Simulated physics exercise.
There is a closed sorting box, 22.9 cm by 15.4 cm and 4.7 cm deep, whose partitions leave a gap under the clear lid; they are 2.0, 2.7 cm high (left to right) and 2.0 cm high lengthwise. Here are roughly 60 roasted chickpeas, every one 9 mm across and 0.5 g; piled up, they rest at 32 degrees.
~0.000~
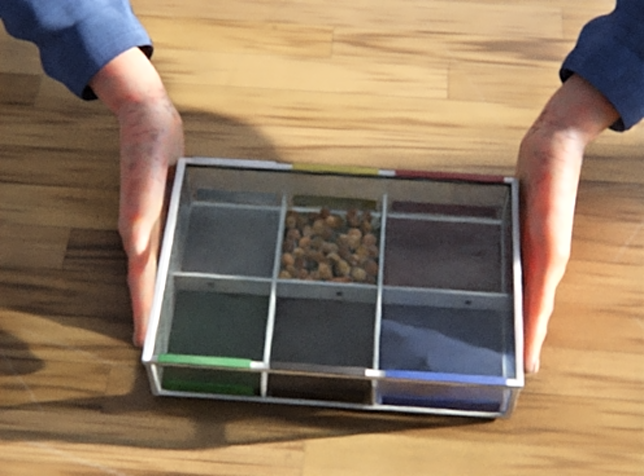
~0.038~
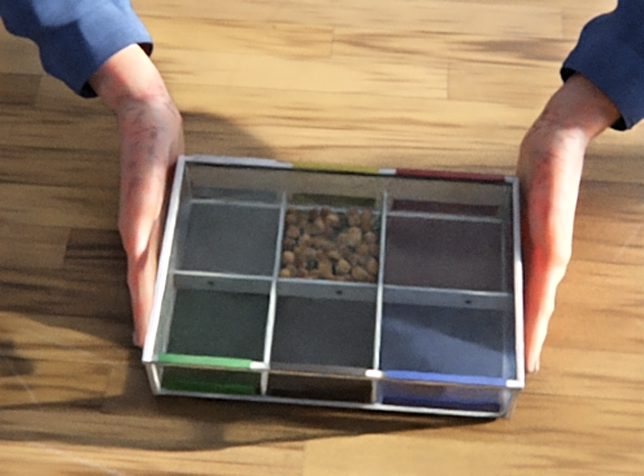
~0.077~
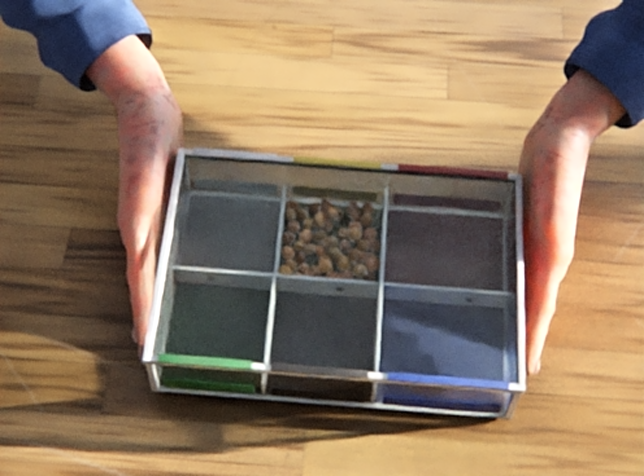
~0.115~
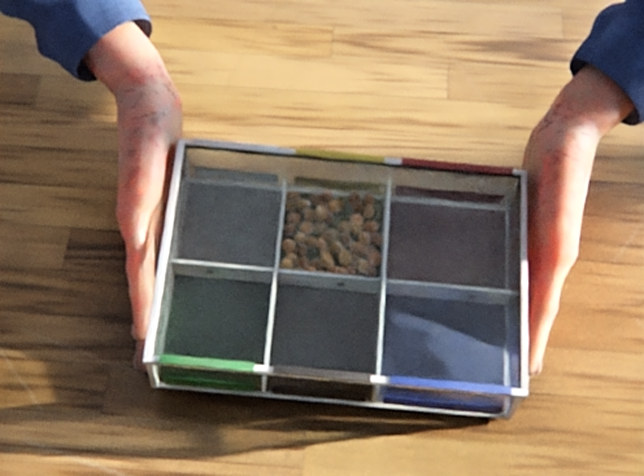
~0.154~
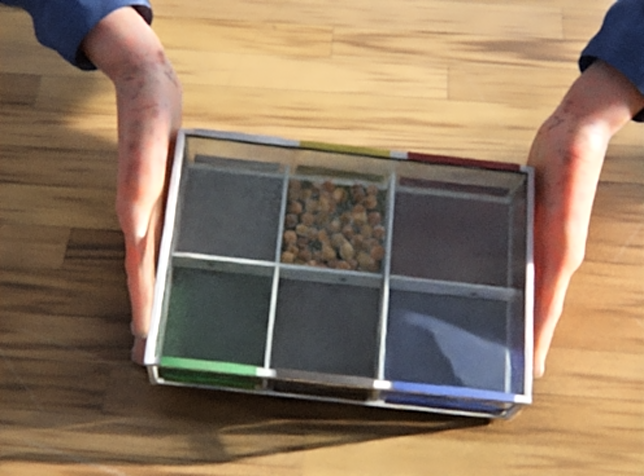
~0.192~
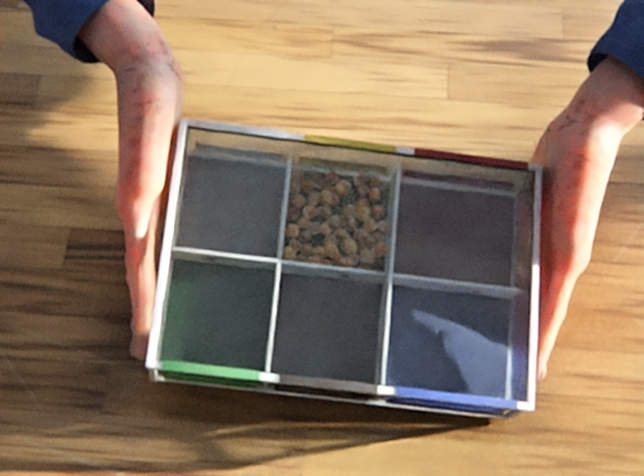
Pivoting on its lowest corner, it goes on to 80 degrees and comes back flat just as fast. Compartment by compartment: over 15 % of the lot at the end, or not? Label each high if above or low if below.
Red: Low; blue: High; green: Low; yellow: High; white: Low; black: High.
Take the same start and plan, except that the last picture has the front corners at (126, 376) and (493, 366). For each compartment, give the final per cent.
By the end red holds 0%, blue holds 0%, green holds 65%, yellow holds 30%, white holds 5% and black holds 0%.
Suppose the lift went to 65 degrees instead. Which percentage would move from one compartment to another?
Result: Some 15 %.
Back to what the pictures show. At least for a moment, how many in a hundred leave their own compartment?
Estimate: Near 65 %.
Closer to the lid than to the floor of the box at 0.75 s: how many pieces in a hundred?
Roughly 40 percent of the pieces.
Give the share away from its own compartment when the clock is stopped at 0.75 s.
At that time I'd say around 15 per cent.
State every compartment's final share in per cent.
The red one ends with 0, blue 30, green 0, yellow 35, white 0 and black 30 per cent.
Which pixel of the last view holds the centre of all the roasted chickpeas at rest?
I'd say roughly (365, 377).
Then, at 0.75 s, tilt 79 degrees; blue 5 %, yellow 85 %, black 10 %.
Then, at 1.12 s, tilt 33 degrees; blue 30 %, yellow 35 %, black 30 %.
After 1.57 s, tilt 0 degrees; blue 30 %, yellow 35 %, black 30 %.
In the end, at 1.9 s, red 0 %, blue 30 %, green 0 %, yellow 35 %, white 0 %, black 30 %.
